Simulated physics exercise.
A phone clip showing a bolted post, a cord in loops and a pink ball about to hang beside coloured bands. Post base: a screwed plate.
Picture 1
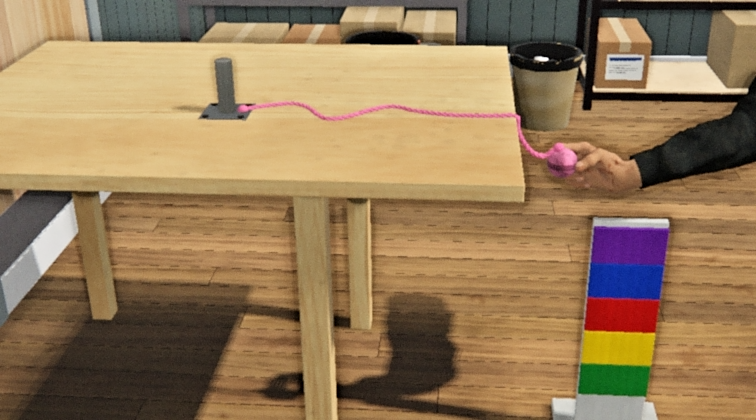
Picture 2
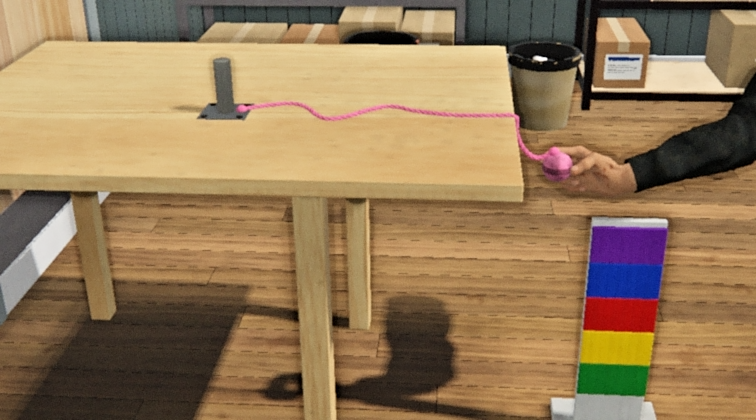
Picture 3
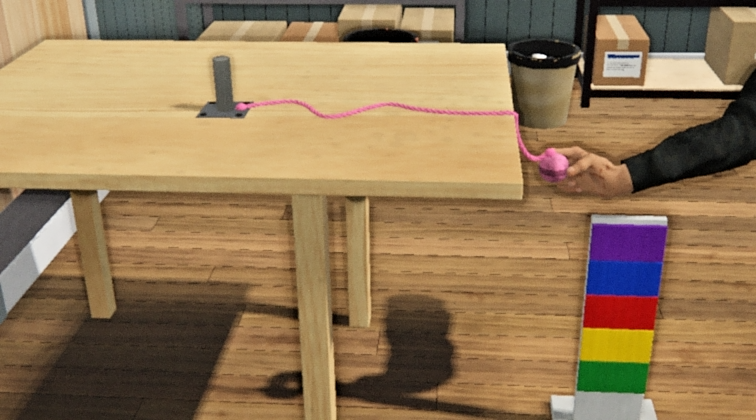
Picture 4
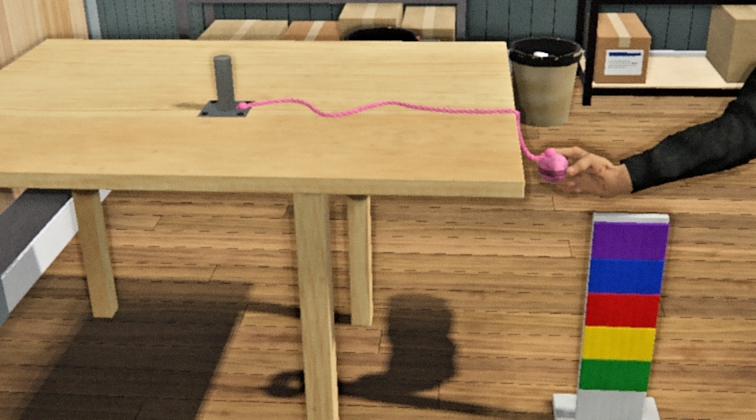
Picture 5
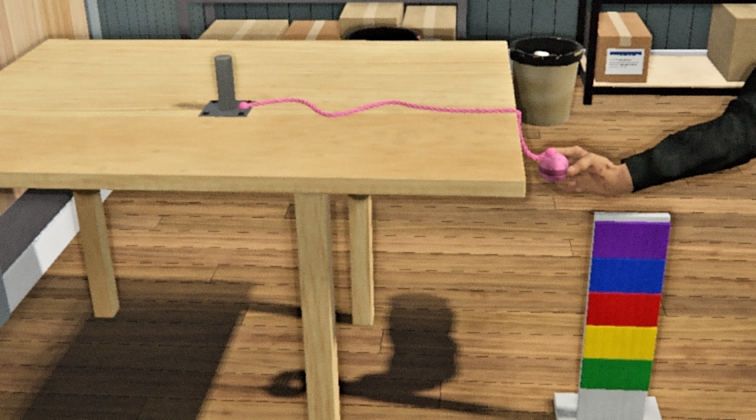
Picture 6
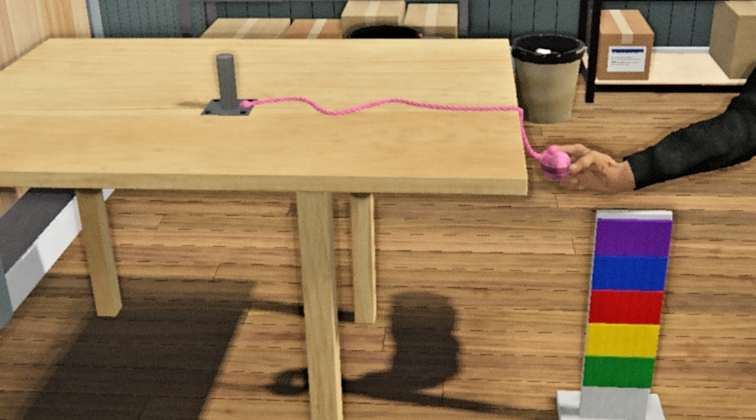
In a room with a plank floor, seen from slightly above, a light wooden table fills the left and centre, with boxes and a bin behind it. A pink cord runs in loose waves from a dark post on the tabletop over the right edge to a pink ball held by a dark-sleeved hand, above a stand banded purple, blue, red, yellow and green. The hand and ball shift barely at all, while the view drifts very slightly.
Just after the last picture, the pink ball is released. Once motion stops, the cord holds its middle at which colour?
At purple.
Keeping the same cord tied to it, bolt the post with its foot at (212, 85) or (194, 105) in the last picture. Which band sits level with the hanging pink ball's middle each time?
Try by try: Above them all; higher than all five.
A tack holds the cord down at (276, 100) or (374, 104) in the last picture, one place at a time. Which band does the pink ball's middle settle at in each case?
Try one: Purple. Try two: No band.
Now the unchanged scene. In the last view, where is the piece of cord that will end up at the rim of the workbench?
Near pixel (470, 109).
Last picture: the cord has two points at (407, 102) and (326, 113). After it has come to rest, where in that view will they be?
At (449, 107) for the first, at (354, 106) for the second.
Soon after, ball near (544, 231); level with purple.
After that, ball near (494, 232); level with purple.
And then, ball near (508, 234); level with purple.
In the end, ball near (511, 234); level with purple. At purple.
